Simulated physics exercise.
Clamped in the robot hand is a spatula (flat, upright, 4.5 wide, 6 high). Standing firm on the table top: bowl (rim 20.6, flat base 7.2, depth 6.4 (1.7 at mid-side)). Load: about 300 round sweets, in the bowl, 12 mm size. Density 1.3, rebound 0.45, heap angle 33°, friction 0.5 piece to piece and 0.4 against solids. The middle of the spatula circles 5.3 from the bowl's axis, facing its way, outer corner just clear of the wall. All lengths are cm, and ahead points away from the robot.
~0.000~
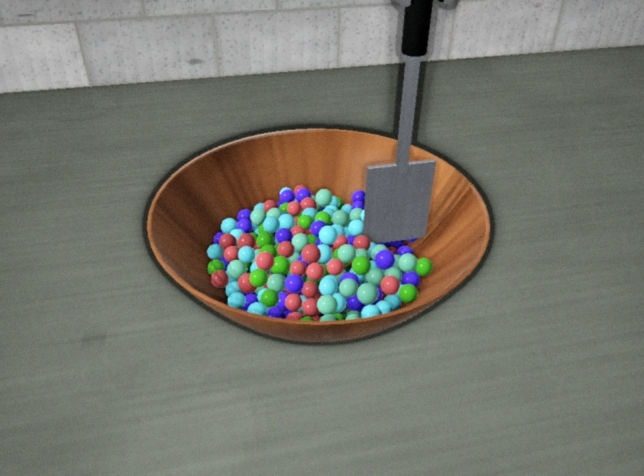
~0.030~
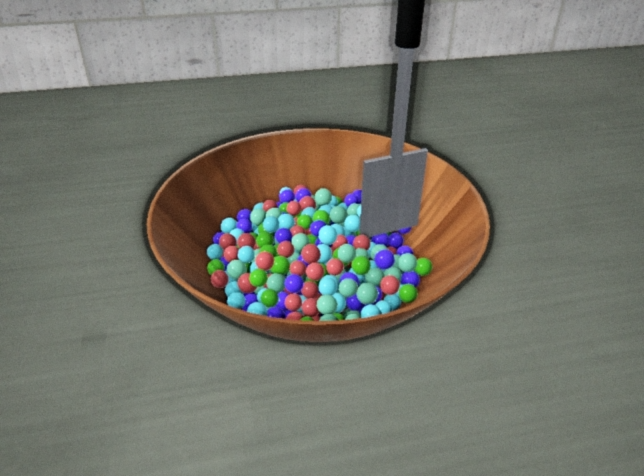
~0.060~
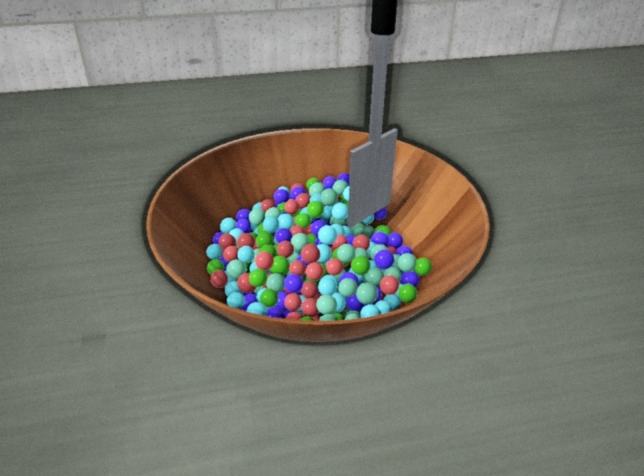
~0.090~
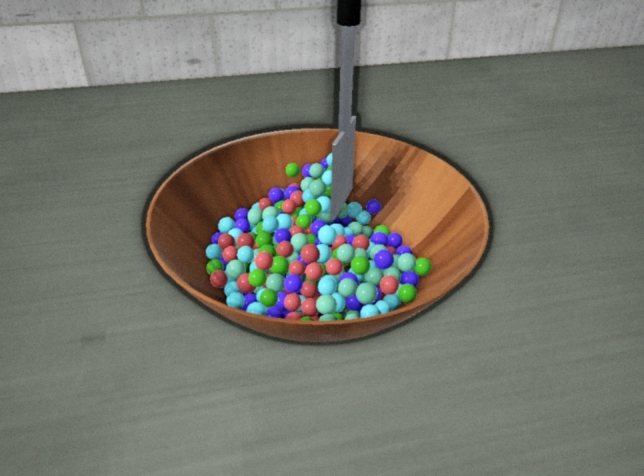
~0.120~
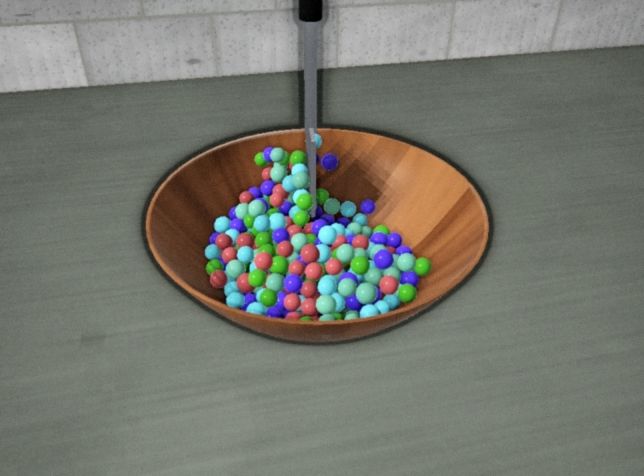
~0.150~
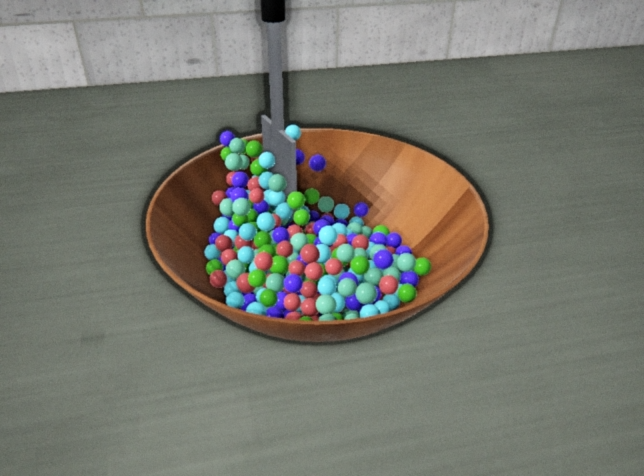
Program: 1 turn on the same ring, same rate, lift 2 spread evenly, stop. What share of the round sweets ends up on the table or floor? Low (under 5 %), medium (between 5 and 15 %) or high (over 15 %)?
A medium share, between 5 and 15 %, ends on the table or floor.
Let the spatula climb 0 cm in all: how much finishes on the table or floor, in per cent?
About 25 per cent.
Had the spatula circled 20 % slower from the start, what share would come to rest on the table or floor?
It would be near 5 per cent.
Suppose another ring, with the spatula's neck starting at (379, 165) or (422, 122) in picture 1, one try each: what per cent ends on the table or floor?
Some 5 and 0 per cent.
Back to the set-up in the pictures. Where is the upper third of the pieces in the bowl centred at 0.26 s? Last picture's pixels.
Around (267, 270).
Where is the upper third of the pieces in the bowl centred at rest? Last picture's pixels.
Near (335, 260).
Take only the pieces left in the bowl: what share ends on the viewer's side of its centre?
Roughly 60 per cent.
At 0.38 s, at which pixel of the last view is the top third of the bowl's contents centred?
Around (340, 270).
After 0.26 s, 202° round, highest piece 9 above the table; 298 in the bowl, 7 in flight or on the tool.
After 0.38 s, 296° round, highest piece 9 above the table; 281 in the bowl, 7 on the table or floor, 17 in flight or on the tool.
After 0.63 s, 0° round, highest piece 5 above the table; 278 in the bowl, 27 on the table or floor.
After 1.33 s, 0° round, highest piece 5 above the table; 278 in the bowl, 27 on the table or floor.
In the end, 278 in the bowl, 27 on the table or floor. That is 9 % on the table or floor.
